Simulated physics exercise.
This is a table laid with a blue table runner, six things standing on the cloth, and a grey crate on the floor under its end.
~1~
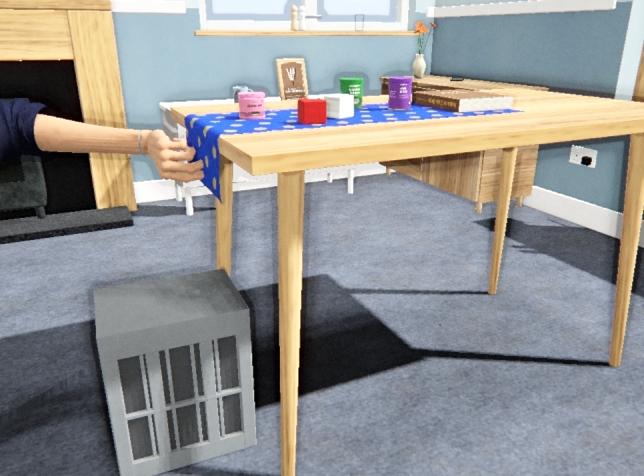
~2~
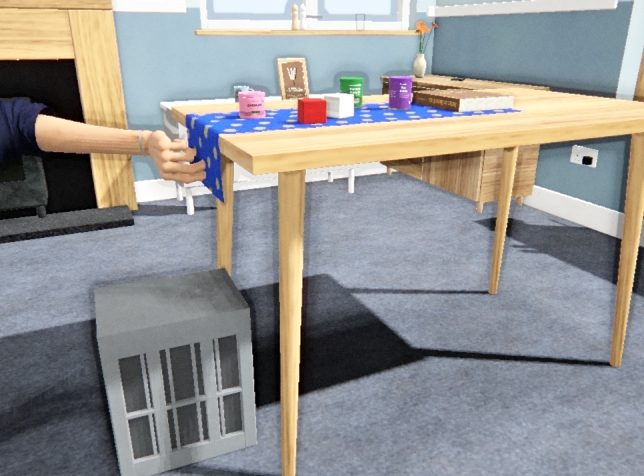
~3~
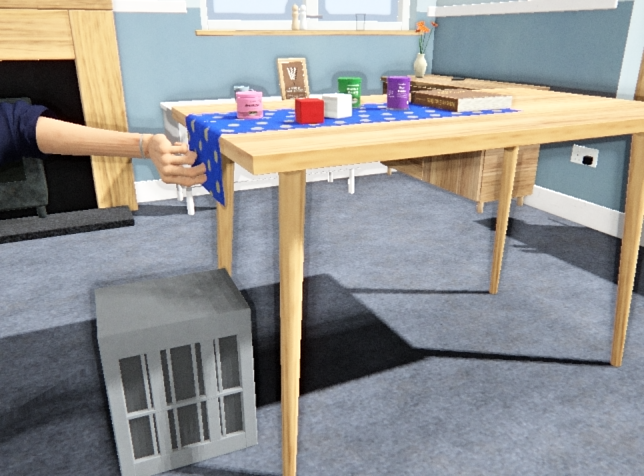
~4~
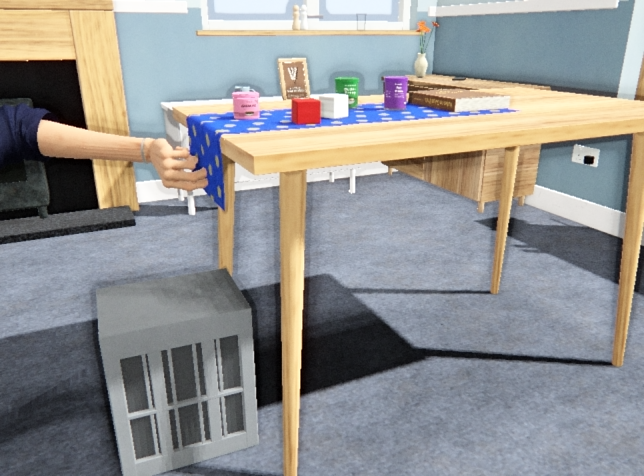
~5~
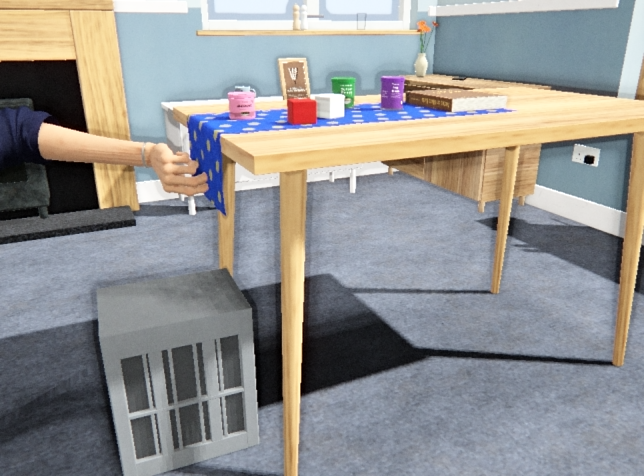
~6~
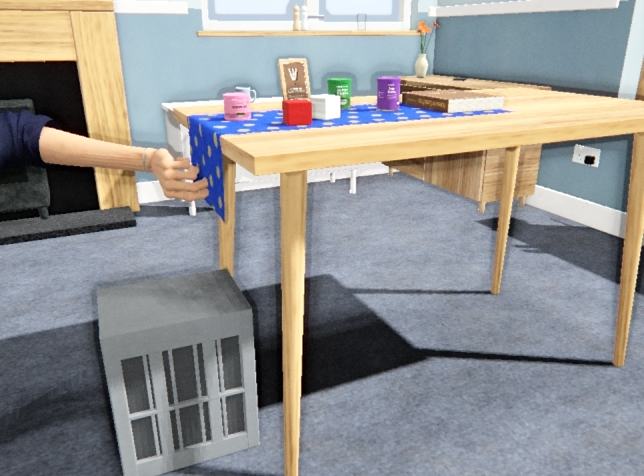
Blue spotted table runner sliding slightly left as a hand draws its hanging end downward, the pots, cubes and cans shifting with it.
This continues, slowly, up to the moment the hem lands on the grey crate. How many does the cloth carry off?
The count of fallen things is two.
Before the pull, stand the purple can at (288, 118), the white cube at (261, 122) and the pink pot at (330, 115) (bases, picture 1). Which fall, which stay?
The purple can is carried off; the white cube tumbles off; the pink pot stays on.
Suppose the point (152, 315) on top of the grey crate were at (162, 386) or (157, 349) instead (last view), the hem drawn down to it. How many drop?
Over the edge go 4 and 3.
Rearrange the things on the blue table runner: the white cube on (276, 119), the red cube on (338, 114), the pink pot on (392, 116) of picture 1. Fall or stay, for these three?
The white cube falls, the red cube remains up, the pink pot survives.
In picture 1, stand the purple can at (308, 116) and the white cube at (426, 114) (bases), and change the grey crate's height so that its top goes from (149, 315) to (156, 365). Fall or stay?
The purple can tumbles off; the white cube holds on.
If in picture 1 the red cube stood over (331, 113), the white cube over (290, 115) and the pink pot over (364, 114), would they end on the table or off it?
The red cube does not fall, the white cube is carried off, the pink pot survives.
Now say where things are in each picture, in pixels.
In the first frame, hem (221, 203); pink pot (251, 93); red cube (312, 100); white cube (339, 95); green can (352, 79); purple can (401, 78); top of the crate (149, 315).
In the second frame, hem (224, 203); pink pot (251, 93).
In the third frame, hem (225, 206); red cube (309, 99).
In the fourth frame, hem (225, 211); white cube (334, 95); top of the crate (151, 314).
In the fifth frame, hem (226, 216); green can (343, 78).
In the sixth frame, hem (224, 222); pink pot (236, 94); red cube (297, 101); white cube (325, 96); green can (339, 79); purple can (389, 78).
Soon after, hem near (209, 230); all still up.
After that, hem near (211, 269); pink pot gone.
And then, hem on the crate; pink pot and red cube gone.
In the end, hem on the crate; pink pot and red cube gone. It carries off two.
